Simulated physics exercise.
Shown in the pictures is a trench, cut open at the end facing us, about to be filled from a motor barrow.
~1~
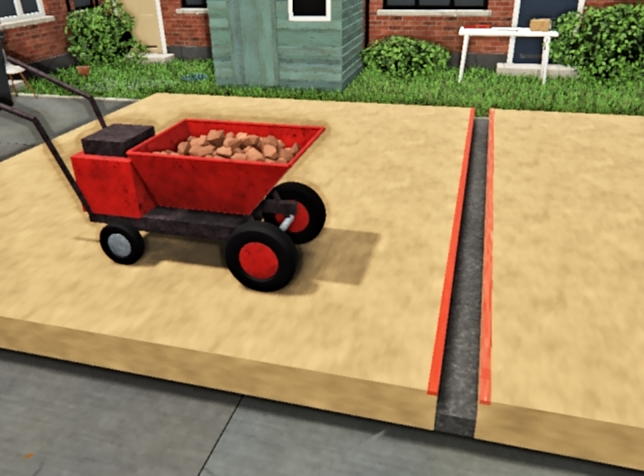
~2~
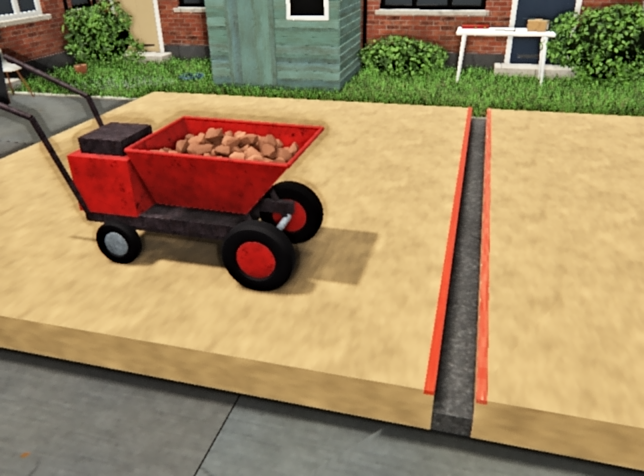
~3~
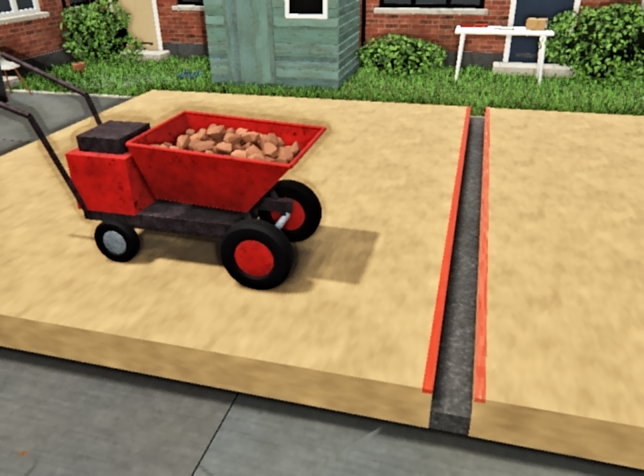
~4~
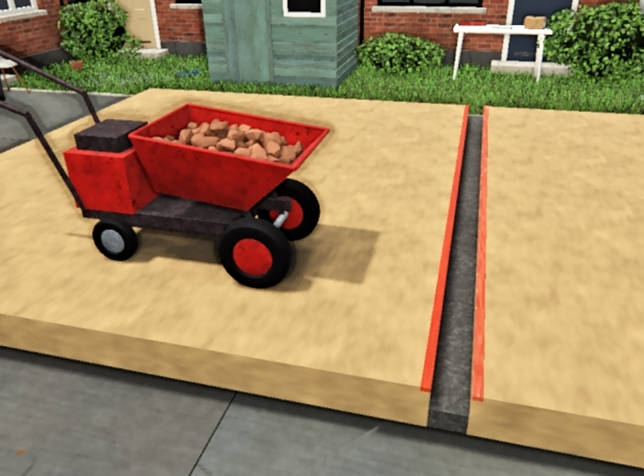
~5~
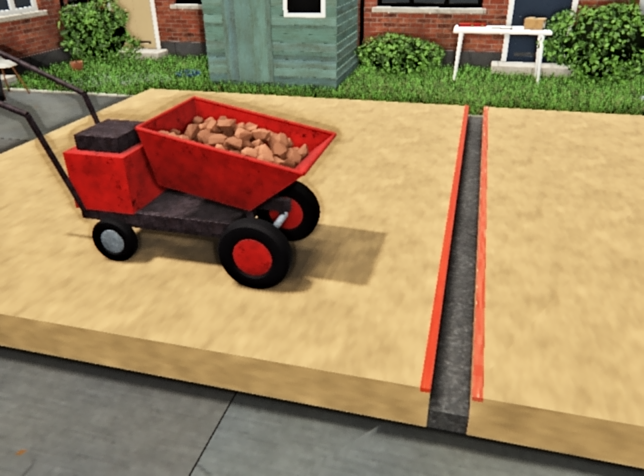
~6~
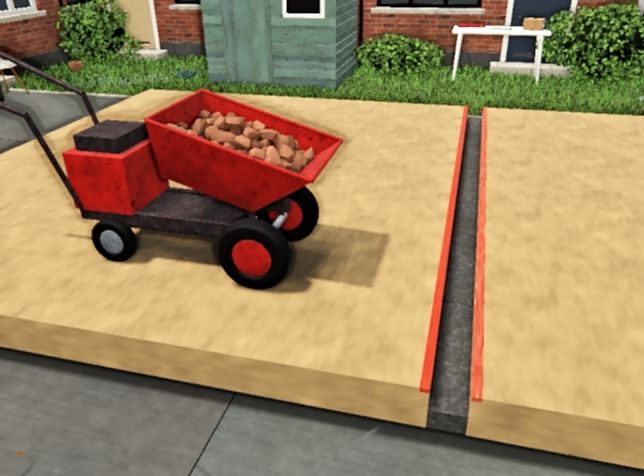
A red motor barrow with black handles and red-hubbed front wheels stands at the left on a raised sandy slab, seen from slightly above and to one side, its skip holding reddish-brown rubble. To the right, a narrow dark trench edged with red strips crosses the slab, with grass, bushes, a green shed and brick houses behind. After a slight early shift of the view, the skip gradually tilts forward to the right, its rear rising while the wheels stay put.
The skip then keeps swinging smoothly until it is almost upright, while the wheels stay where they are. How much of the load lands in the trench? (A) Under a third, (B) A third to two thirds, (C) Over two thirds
Under a third.
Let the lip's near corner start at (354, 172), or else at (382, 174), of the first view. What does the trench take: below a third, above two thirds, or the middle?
Okay, the first stop comes out as one to two thirds and the second as the middle third.
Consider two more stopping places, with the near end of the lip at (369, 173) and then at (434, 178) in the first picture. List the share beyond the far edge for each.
The first spot gives roughly 30 %; the second gives roughly 80 %.
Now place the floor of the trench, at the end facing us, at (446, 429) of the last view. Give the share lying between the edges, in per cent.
Near 20 %.
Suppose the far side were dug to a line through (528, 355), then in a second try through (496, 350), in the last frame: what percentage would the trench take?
In order: Some 30 per cent, then some 20 per cent.
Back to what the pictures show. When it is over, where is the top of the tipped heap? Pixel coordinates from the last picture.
Near (398, 252).
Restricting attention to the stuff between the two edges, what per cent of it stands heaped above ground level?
It works out at about 5 percent.
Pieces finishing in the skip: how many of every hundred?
My estimate is about 20 per cent.
Shortly afterwards, skip tipped steeply; the whole lot in the skip.
Next, skip tipped steeply; the bulk in the skip; near a quarter short of the trench; only a few falling.
Some moments later, skip tipped right over; near a quarter in the skip; near half short of the trench; near a quarter in or heaped over the trench; only a few beyond it.
In the end, skip tipped right over; near a quarter in the skip; near two thirds short of the trench; near a quarter in or heaped over the trench; only a few beyond it.
